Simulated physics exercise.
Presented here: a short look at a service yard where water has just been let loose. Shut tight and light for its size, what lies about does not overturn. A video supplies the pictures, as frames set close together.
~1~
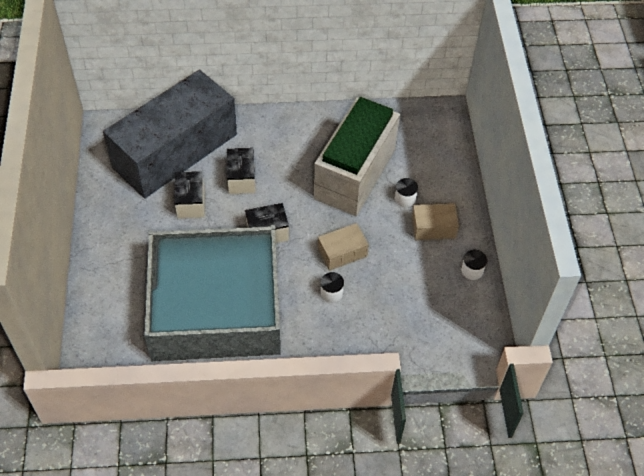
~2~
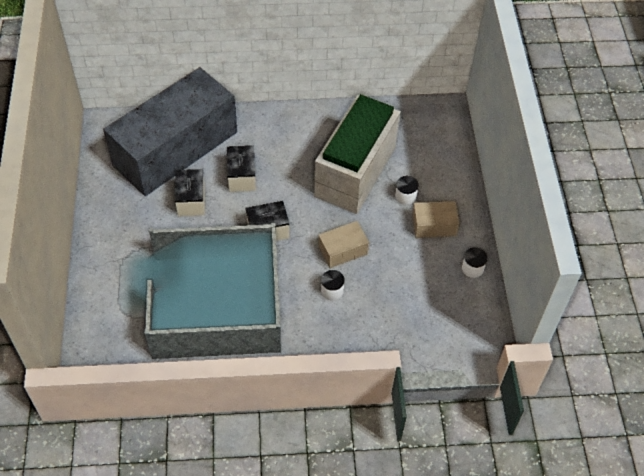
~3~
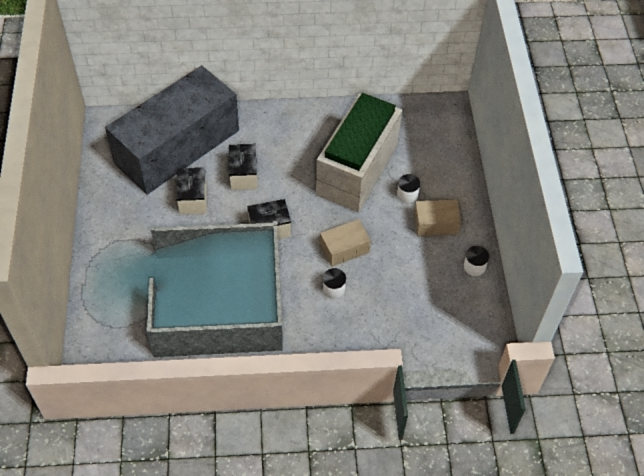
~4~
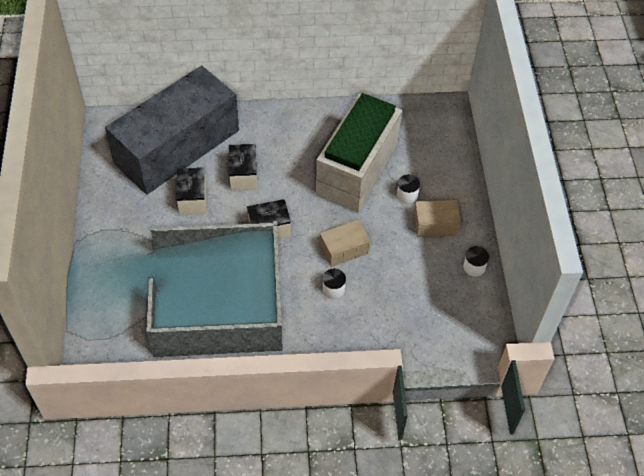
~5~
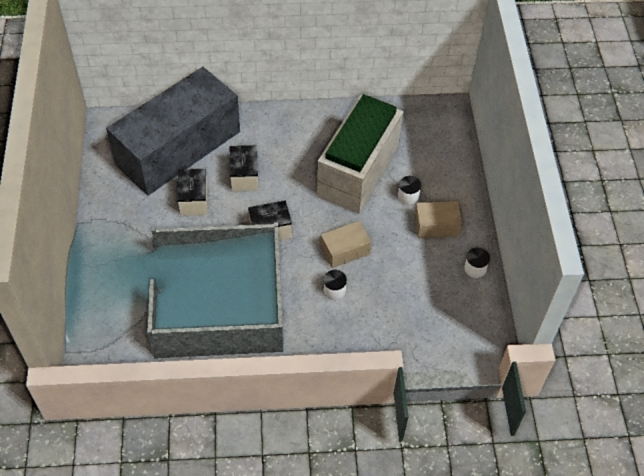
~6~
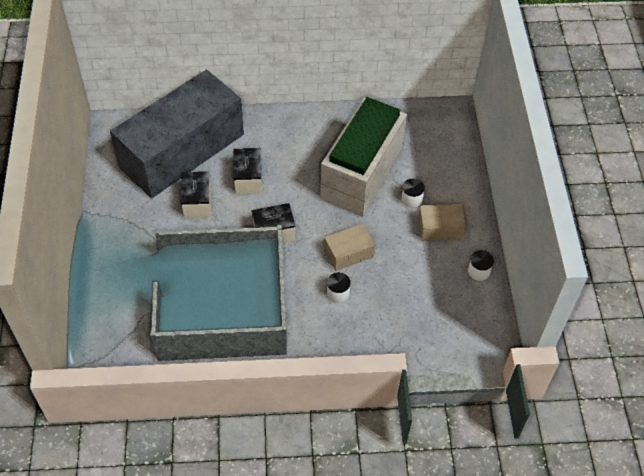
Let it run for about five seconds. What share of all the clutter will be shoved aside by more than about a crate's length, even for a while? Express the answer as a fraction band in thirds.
Fraction band: Less than 1/3.
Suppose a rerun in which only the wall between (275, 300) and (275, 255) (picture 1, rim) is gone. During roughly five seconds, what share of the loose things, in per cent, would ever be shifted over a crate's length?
Result: Close to 60 %.
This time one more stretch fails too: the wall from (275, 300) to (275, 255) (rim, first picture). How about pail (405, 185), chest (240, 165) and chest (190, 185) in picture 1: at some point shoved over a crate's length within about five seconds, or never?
In turn: Moved that far, stayed within it, stayed within it.
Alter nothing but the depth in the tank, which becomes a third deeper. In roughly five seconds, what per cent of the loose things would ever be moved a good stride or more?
That comes to 10 % of the lot.
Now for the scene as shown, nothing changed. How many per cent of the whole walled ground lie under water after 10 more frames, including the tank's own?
Estimate: Close to 30 in a hundred.
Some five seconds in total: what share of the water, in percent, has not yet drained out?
Estimate: Near 100 in a hundred.
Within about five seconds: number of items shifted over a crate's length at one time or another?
The answer is 0.
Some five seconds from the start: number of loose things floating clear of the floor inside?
I count 0.
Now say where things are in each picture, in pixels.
The first frame shows a chest at (267, 217), on the bottom; a pail at (407, 187), on the bottom; 0 of 8 have shifted.
The second frame shows a chest at (268, 215), on the bottom; a pail at (408, 184) rests on the ground; 0 of 8 have shifted.
The third frame shows a chest at (269, 213), on the bottom; a pail at (409, 183), on the bottom; 0 of 8 have shifted.
The fourth frame shows a chest at (269, 214) rests on the ground; a pail at (409, 183) rests on the ground; 0 of 8 have shifted.
The fifth frame shows a chest at (270, 215), on the bottom; a pail at (410, 184) rests on the ground; 0 of 8 have shifted.
The sixth frame shows a chest at (274, 217) rests on the ground; a pail at (414, 187) rests on the ground; 0 of 8 have shifted.
A moment on, 0 of 8 are well off their spots; 0 afloat.
Next, 0 of 8 are well off their spots; 0 afloat.
Later, 0 of 8 are well off their spots; 0 afloat.
In the end, 0 of 8 are well off their spots, and 0 have been at some point; 0 afloat.
